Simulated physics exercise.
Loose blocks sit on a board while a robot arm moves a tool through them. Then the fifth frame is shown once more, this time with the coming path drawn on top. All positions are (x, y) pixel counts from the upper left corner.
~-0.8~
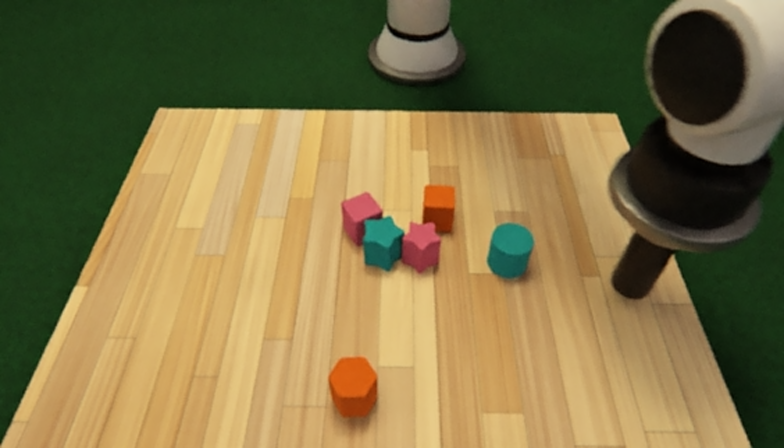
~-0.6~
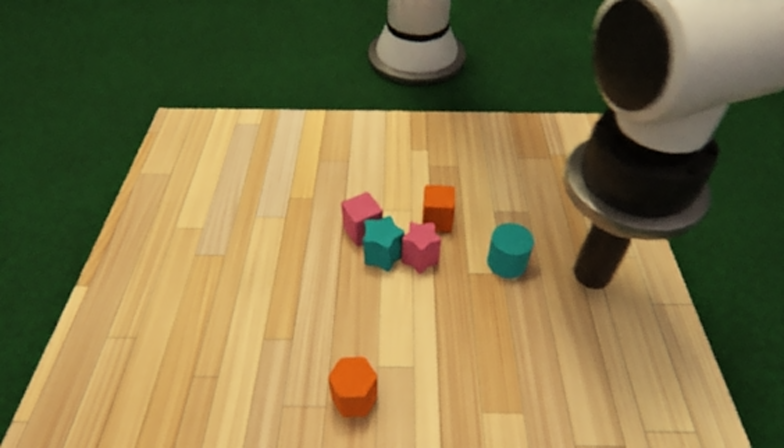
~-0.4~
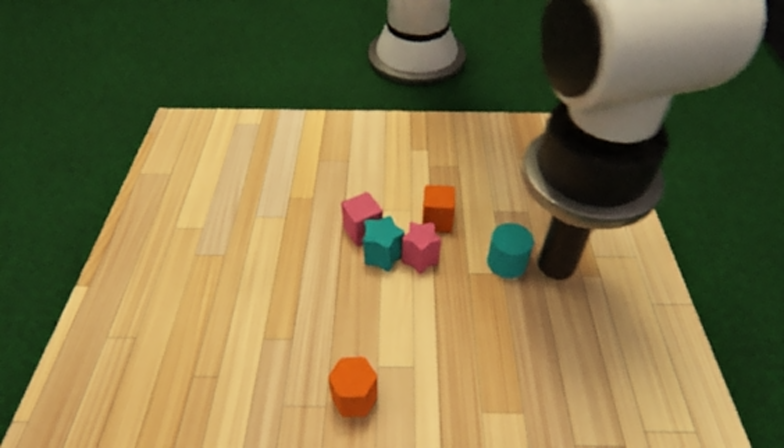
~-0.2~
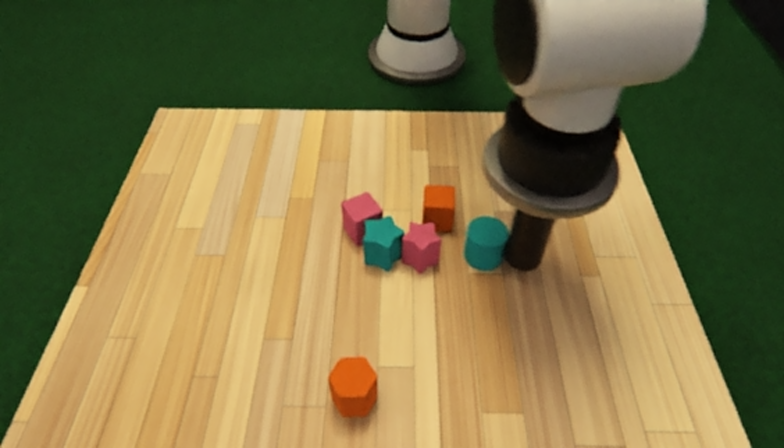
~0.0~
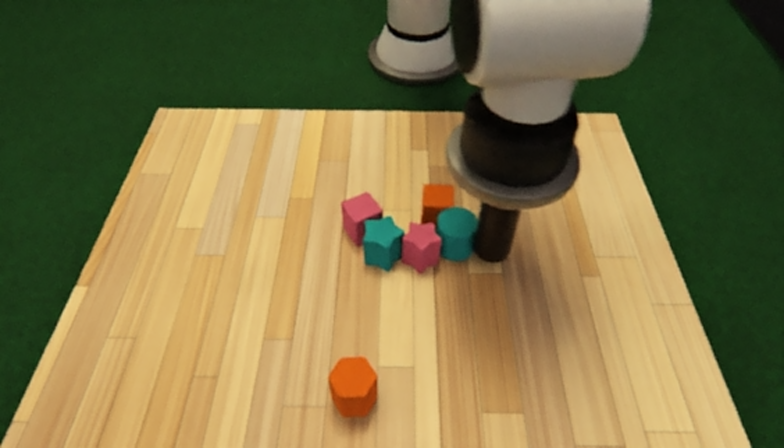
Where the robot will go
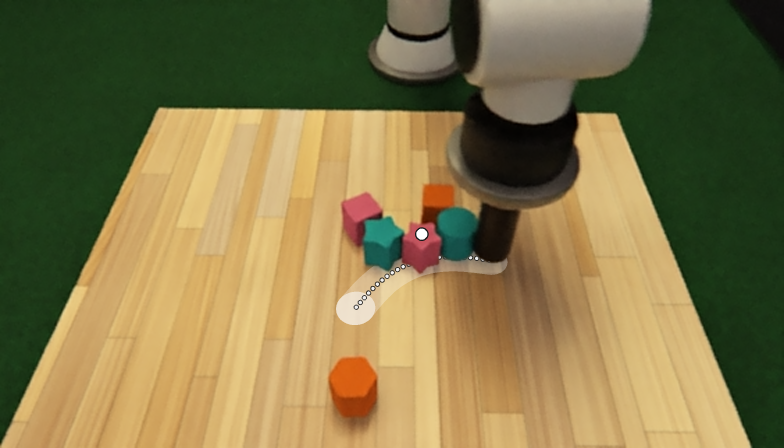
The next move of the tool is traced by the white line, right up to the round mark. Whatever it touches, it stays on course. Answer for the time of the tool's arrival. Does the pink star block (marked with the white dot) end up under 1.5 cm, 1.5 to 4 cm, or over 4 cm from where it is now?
Distance: More than 4 cm.
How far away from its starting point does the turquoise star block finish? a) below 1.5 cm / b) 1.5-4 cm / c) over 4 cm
I choose c.
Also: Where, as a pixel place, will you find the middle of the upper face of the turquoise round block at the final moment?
Its top middle: (414, 207).
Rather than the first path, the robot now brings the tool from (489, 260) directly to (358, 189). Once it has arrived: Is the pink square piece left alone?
The answer is no.
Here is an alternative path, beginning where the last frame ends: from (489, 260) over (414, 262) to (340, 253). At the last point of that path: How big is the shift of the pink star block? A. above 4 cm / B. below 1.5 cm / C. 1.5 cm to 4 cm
Choice A: Above 4 cm.
Path on the board, from (489, 260) by way of (438, 257) and (391, 274) to (356, 308); the dot is on the pink star block.
On the path given first. One third of the way, tool (438, 246); turquoise star block (370, 235), turned 25° clockwise; pink star block (406, 234), turned 55° anticlockwise; orange square piece (432, 184); turquoise round block (419, 208).
Two thirds of the way, tool (390, 263); turquoise star block (322, 240), turned 30° clockwise; pink star block (358, 243), turned 40° anticlockwise; orange square piece (432, 184); turquoise round block (414, 207).
At the end, tool (355, 297); turquoise star block (313, 238), turned 35° clockwise; pink star block (346, 249); orange square piece (432, 184); turquoise round block (414, 207).
